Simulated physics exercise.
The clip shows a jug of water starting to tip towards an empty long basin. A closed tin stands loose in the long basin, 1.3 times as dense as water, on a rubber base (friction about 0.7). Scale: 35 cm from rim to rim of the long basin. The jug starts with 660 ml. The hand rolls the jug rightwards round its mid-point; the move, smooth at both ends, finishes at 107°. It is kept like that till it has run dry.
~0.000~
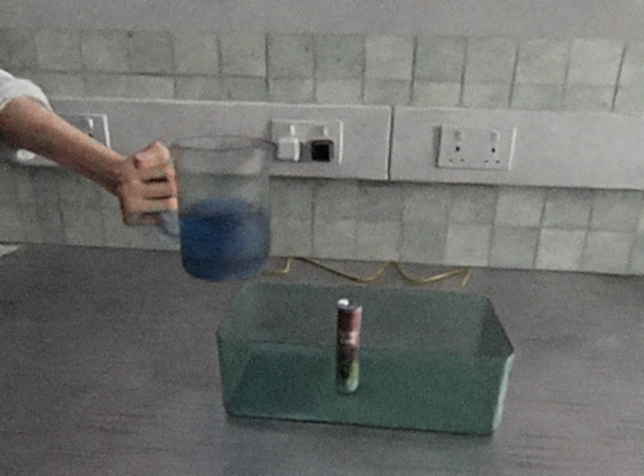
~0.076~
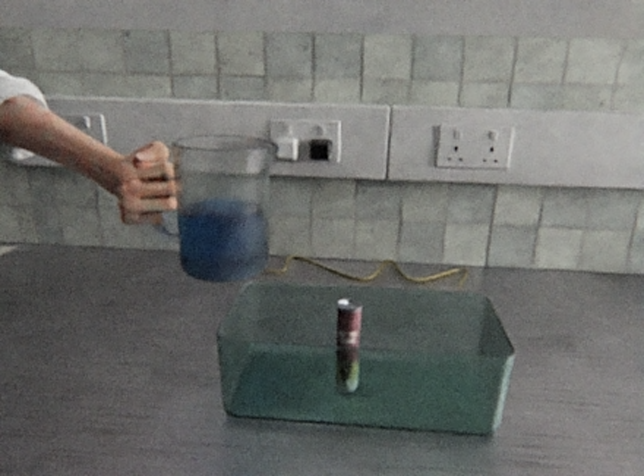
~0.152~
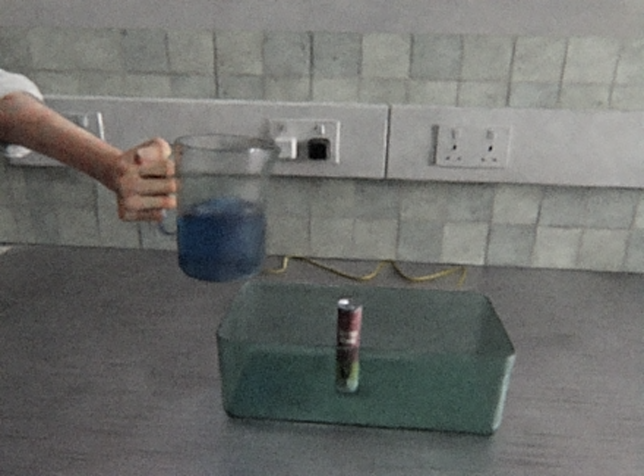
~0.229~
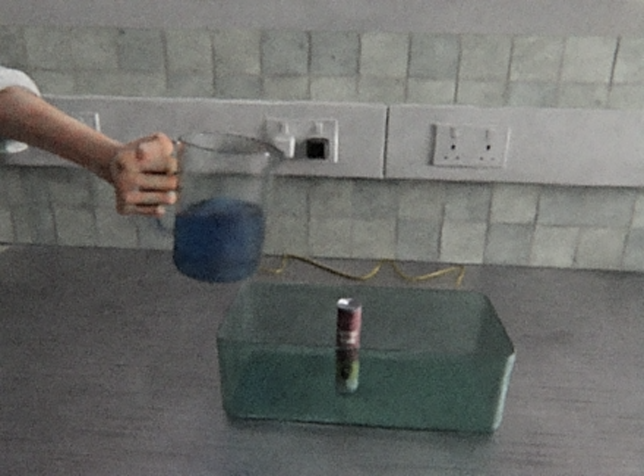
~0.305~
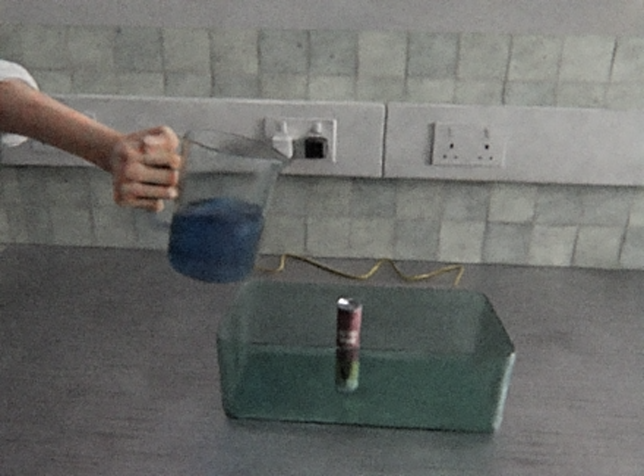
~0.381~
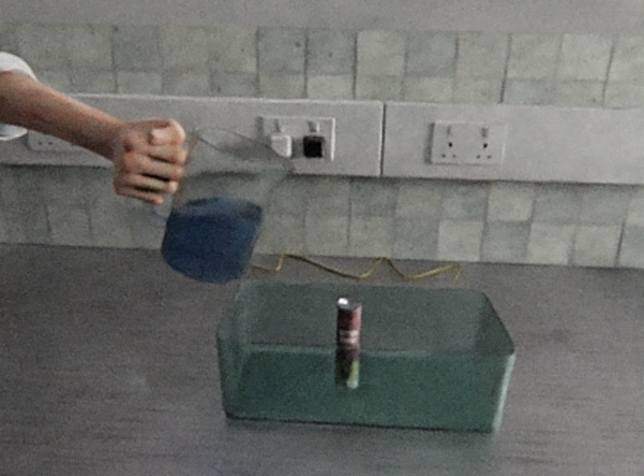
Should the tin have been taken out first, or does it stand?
The tin topples.
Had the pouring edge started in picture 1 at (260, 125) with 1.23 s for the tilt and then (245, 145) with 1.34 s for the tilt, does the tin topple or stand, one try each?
First it falls; then it keeps standing.
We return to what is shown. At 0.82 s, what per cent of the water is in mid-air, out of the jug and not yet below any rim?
Near 1 in a hundred.
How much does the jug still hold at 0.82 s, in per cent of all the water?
About 98 per cent.
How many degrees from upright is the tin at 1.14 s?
About 5°.
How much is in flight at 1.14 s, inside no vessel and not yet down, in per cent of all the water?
About 20 per cent.
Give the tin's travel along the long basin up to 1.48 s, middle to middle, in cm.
Some 9 cm.
After 0.82 s the tilt is 72° and 99 per cent is still to pour; the tin stands where it began.
After 1.14 s the tilt is 101° and 46 per cent is still to pour; the tin leans 5°.
After 1.48 s the tilt is 107° and 5 per cent is still to pour; the tin lies on its side.
After 1.84 s the tilt is 107° and 0 per cent is still to pour; the tin lies on its side.
In the end the tin lies on its side.
